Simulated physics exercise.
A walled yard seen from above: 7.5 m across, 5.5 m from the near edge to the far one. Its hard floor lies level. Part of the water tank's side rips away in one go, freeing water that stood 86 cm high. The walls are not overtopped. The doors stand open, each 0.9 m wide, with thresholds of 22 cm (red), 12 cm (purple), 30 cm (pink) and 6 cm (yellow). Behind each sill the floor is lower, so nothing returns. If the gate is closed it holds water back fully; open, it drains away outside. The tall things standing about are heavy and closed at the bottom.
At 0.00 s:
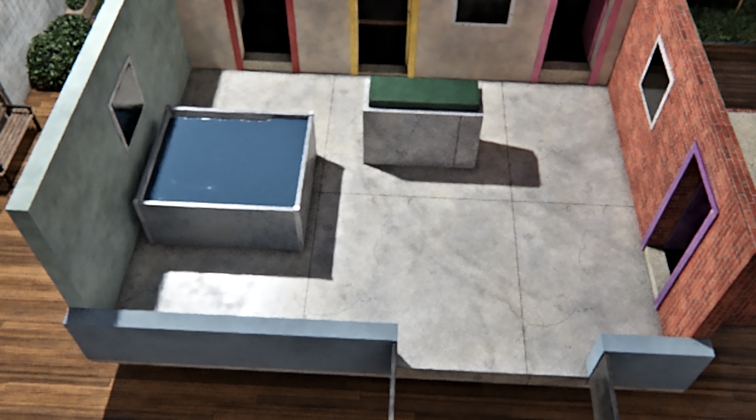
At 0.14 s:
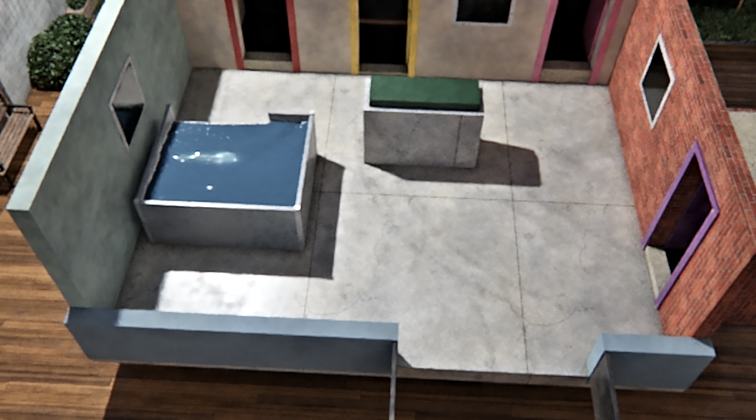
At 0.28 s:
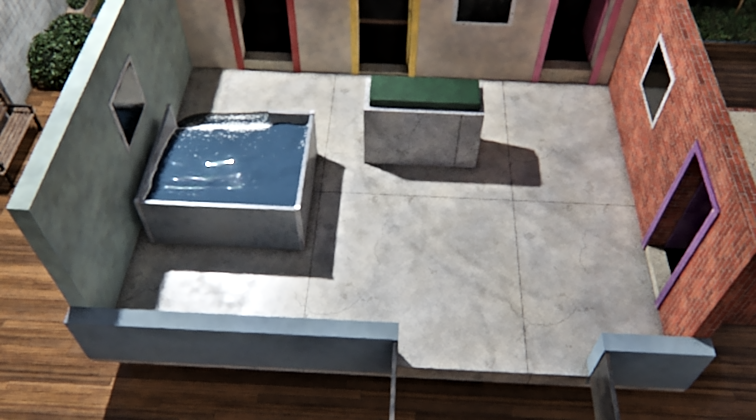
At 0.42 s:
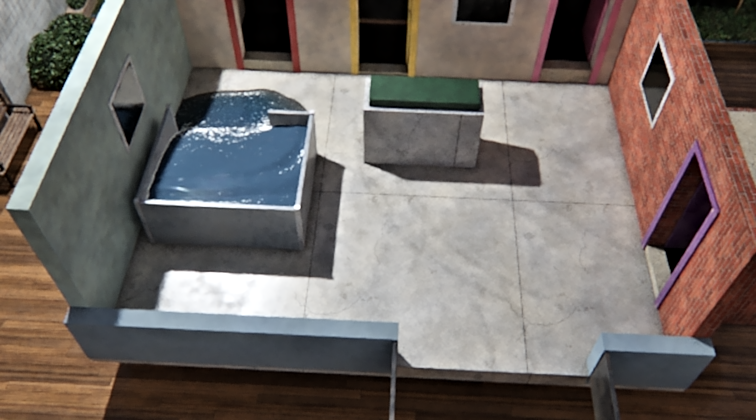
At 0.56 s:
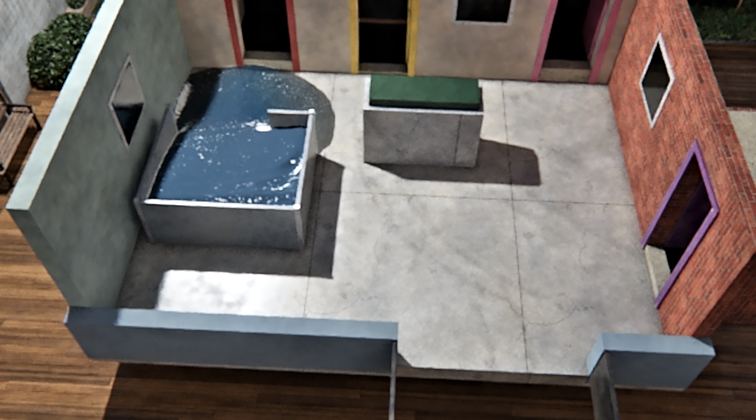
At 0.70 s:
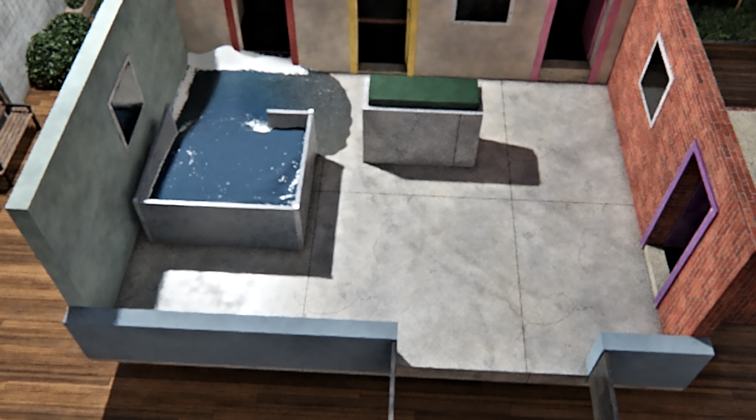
Water pours from the far side of a concrete tank and spreads across the yard floor.
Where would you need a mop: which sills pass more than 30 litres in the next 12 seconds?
Within that time: At the red door it goes over the limit; at the purple door it does not reach the limit; at the pink door it keeps below the limit; at the yellow door it exceeds the limit.
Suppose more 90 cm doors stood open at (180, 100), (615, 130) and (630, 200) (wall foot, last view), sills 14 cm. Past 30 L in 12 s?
In that order: Above, above, not over.
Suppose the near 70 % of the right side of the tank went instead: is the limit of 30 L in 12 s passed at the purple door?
Against that limit: Purple past it.
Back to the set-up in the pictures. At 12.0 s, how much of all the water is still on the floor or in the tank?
About 70 per cent.
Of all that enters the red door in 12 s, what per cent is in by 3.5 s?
Some 100 per cent by then.
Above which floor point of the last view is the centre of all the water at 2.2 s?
Around (254, 136).
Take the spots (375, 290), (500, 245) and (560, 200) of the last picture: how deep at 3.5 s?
Roughly 0, 0 and 0 cm, in turn.
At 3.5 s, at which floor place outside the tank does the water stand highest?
Near (609, 120).
After 1.4 s water covers 15 % of the floor and is deepest (72 cm) near (192, 68); red door 52 cm at the sill, 108 L in, purple door not reached, pink door not reached, yellow door 10 cm at the sill, 0 L in.
After 2.2 s water covers 25 % of the floor and is deepest (48 cm) near (202, 68); red door 43 cm at the sill, 258 L in, purple door not reached, pink door not reached, yellow door 12 cm at the sill, 6 L in.
After 3.5 s water covers 50 % of the floor and is deepest (38 cm) near (609, 120); red door 27 cm at the sill, 327 L in, purple door not reached, pink door 6 cm at the sill, 0 L in, yellow door 11 cm at the sill, 24 L in.
After 7.0 s water covers 90 % of the floor and is deepest (19 cm) near (645, 349); red door 11 cm at the sill, 335 L in, purple door 6 cm at the sill, 0 L in, pink door 19 cm at the sill, 2 L in, yellow door 7 cm at the sill, 49 L in.
After 12.0 s water covers 95 % of the floor and is deepest (10 cm) near (634, 360); red door 7 cm at the sill, 335 L in, purple door 7 cm at the sill, 0 L in, pink door 8 cm at the sill, 2 L in, yellow door 6 cm at the sill, 52 L in.
